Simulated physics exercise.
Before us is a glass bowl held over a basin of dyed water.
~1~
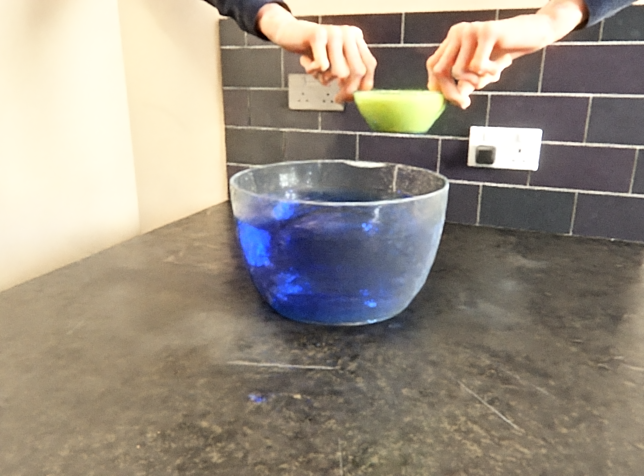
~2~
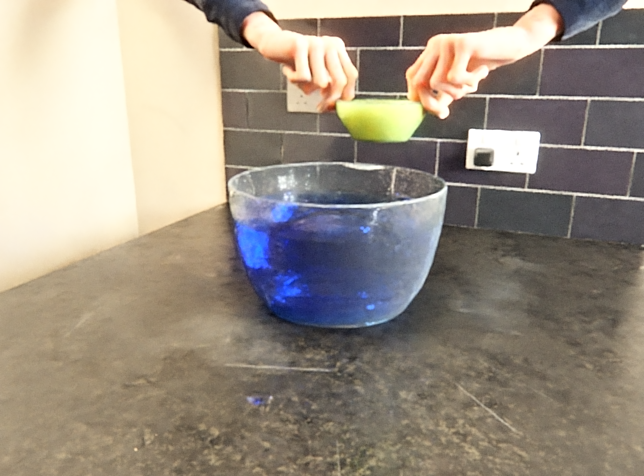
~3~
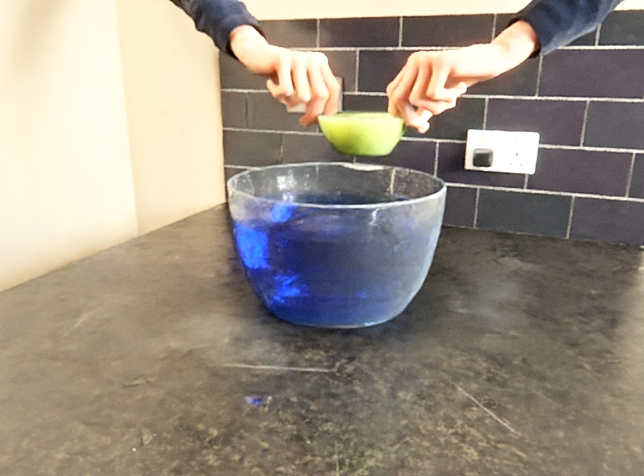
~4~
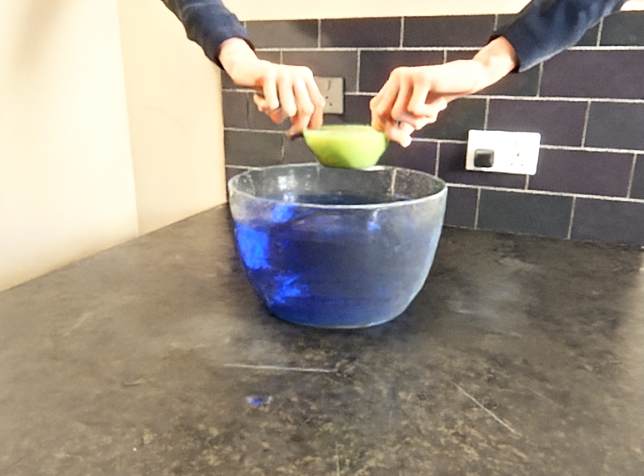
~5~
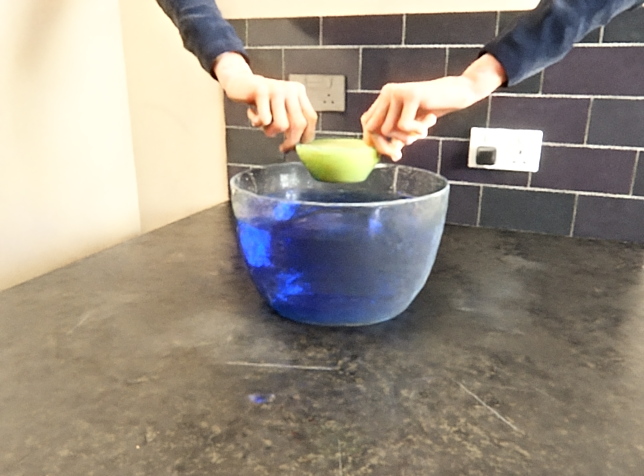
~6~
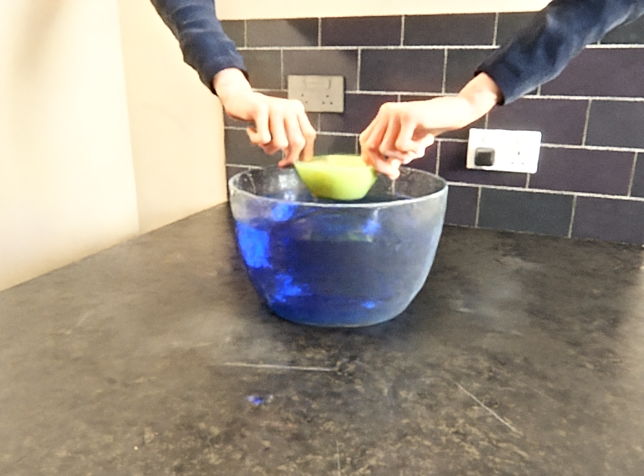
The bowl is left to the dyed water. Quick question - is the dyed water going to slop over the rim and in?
You'll see it heads downward once it's free.
A moment on, the bowl dips into the dyed water.
Further on, dyed water pours in over its rim.
When it is over, the bowl lies on the bottom.
